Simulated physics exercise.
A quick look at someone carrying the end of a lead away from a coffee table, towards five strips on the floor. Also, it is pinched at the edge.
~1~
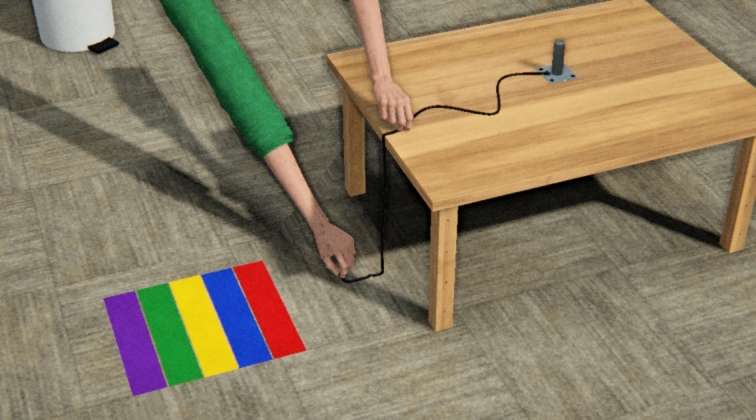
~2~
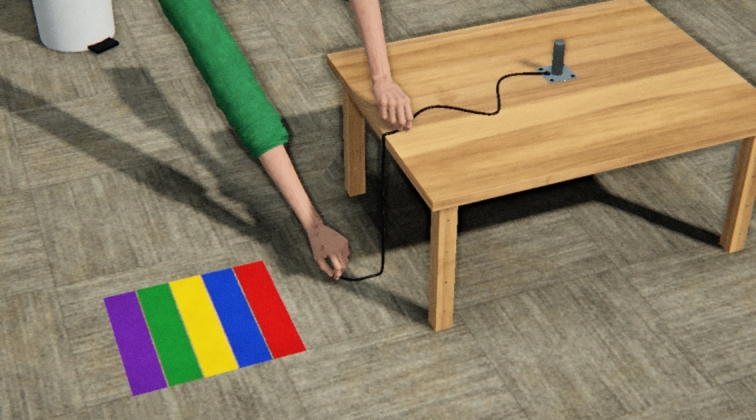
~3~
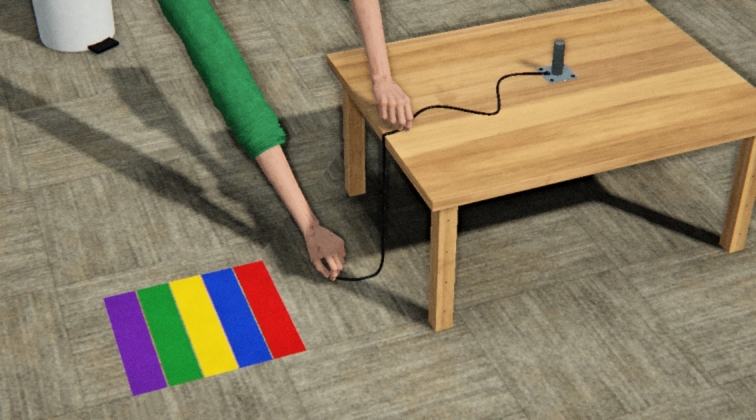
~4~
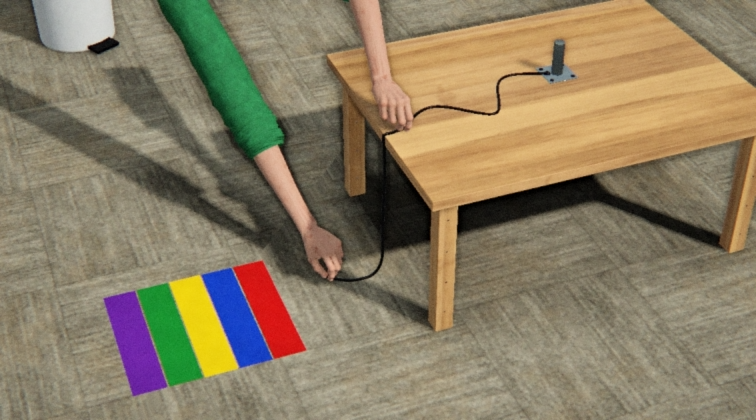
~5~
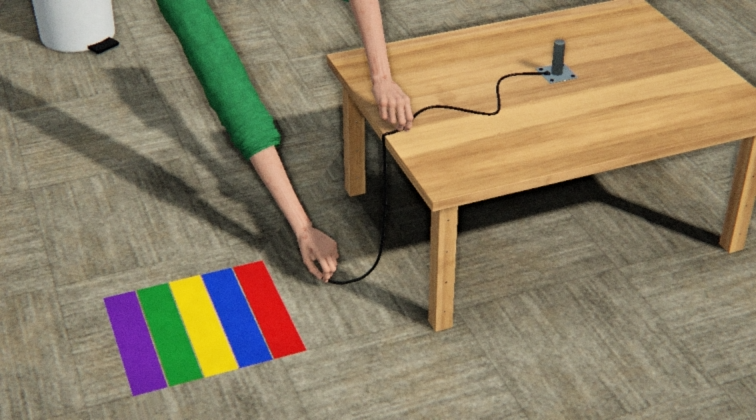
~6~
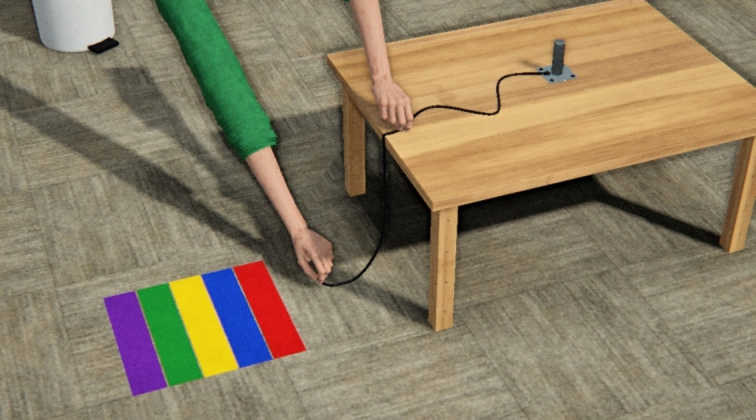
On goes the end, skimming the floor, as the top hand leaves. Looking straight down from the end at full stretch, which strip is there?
The green strip is there.
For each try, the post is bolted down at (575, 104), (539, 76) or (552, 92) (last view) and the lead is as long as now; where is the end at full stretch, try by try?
Somewhere near (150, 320), (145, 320) and (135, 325), in that order.
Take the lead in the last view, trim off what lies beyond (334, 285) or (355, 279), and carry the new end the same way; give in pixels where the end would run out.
About (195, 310), then (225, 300).
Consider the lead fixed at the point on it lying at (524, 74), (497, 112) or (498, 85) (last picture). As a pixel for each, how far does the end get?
(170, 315); (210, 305); (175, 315).
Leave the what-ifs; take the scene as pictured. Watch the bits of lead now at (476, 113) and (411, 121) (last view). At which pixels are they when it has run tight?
They go to (435, 113) and to (367, 144).
Soon after, end near (242, 298); over blue.
After that, end near (195, 309); over yellow.
At the stop, end near (166, 316); over green. The end stops over the green strip.
